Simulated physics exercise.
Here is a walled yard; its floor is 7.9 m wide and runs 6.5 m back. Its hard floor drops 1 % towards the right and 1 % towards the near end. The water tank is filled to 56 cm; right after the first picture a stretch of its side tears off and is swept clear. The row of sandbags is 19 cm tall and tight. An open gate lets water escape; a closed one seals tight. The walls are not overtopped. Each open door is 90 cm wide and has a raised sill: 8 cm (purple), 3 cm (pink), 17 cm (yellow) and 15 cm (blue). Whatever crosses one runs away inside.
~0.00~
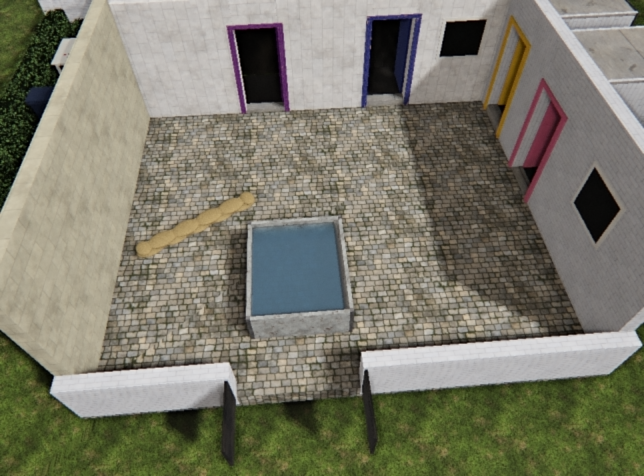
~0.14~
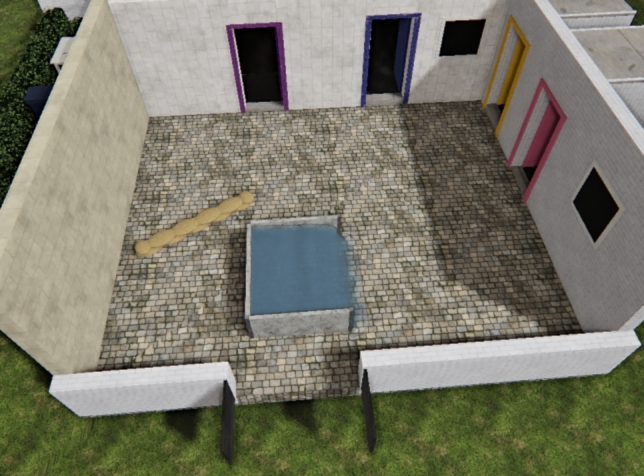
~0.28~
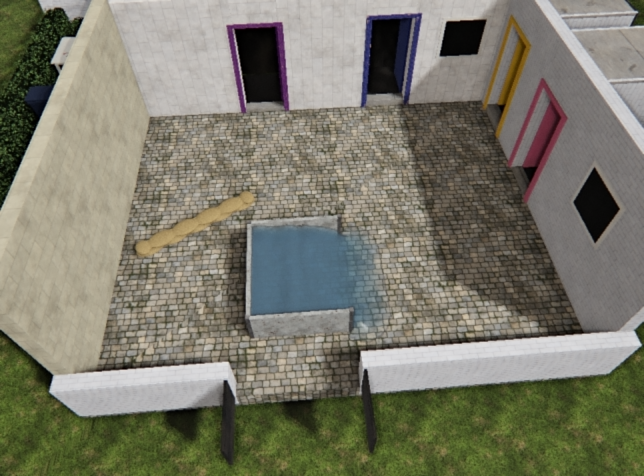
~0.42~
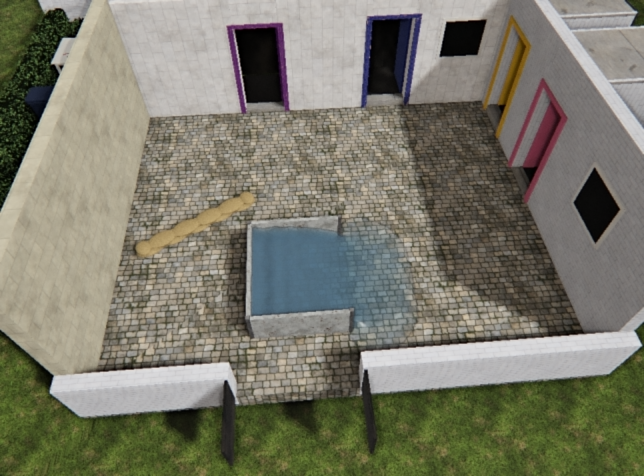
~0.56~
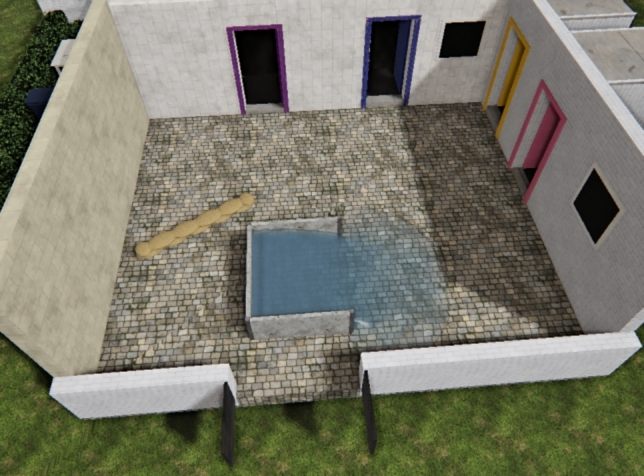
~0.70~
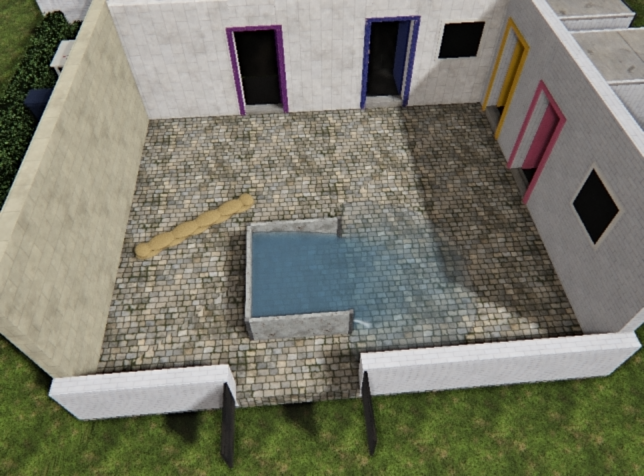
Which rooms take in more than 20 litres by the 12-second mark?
Within that time: At the purple door it does not reach the limit; at the pink door it passes the limit; at the yellow door it does not reach the limit; at the blue door it keeps below the limit.
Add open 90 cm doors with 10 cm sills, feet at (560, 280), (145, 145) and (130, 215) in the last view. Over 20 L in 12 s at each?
In turn: Above, below, below.
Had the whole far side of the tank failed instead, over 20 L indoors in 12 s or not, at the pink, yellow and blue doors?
Then: Pink above, yellow not over, blue not over.
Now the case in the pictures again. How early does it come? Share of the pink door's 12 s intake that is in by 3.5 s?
Some 40 per cent by then.
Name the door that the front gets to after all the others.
Last comes the purple one.
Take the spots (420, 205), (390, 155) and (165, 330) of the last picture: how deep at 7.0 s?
Roughly 4, 3 and 0 cm, in turn.
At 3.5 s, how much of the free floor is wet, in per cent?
About 30 per cent.
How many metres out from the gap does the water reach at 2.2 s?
Some 4.4 m out.
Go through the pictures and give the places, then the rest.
In the first frame, the water tank at (298, 267) is whole and still, 56 cm deep.
In the second frame, the front is at (359, 329), 1.0 m from the gap at (342, 275); 0.3 m2 of floor is under water; 56 cm left at the back of the water tank.
In the third frame, water pours out at (343, 276) and has run 1.1 m, to (372, 335); typically 10 cm deep outside, 56 cm at the water tank's back.
In the fourth frame, water pours out at (343, 277) and has run 1.4 m, to (377, 226); typically 8 cm deep outside, 51 cm at the water tank's back.
In the fifth frame, water pours out at (343, 278) and has run 1.8 m, to (423, 239); typically 7 cm deep outside, 47 cm at the water tank's back.
In the sixth frame, the front is at (471, 304), 2.3 m from the gap at (342, 279); 5.7 m2 of floor is under water; 46 cm left at the back of the water tank.
After 1.4 s water covers 25 % of the floor and is deepest (21 cm) near (353, 313); purple door not reached, pink door not reached, yellow door not reached, blue door not reached.
After 2.2 s water covers 30 % of the floor and is deepest (40 cm) near (585, 356); purple door not reached, pink door 11 cm at the sill, 3 L in, yellow door not reached, blue door not reached.
After 3.5 s water covers 30 % of the floor and is deepest (22 cm) near (574, 357); purple door not reached, pink door 10 cm at the sill, 47 L in, yellow door 6 cm at the sill, 0 L in, blue door not reached.
After 7.0 s water covers 55 % of the floor and is deepest (11 cm) near (481, 118); purple door not reached, pink door 6 cm at the sill, 88 L in, yellow door 11 cm at the sill, 0 L in, blue door 7 cm at the sill, 0 L in.
After 12.0 s water covers 75 % of the floor and is deepest (8 cm) near (531, 256); purple door 1 cm at the sill, 0 L in, pink door 7 cm at the sill, 123 L in, yellow door 4 cm at the sill, 0 L in, blue door 2 cm at the sill, 0 L in.
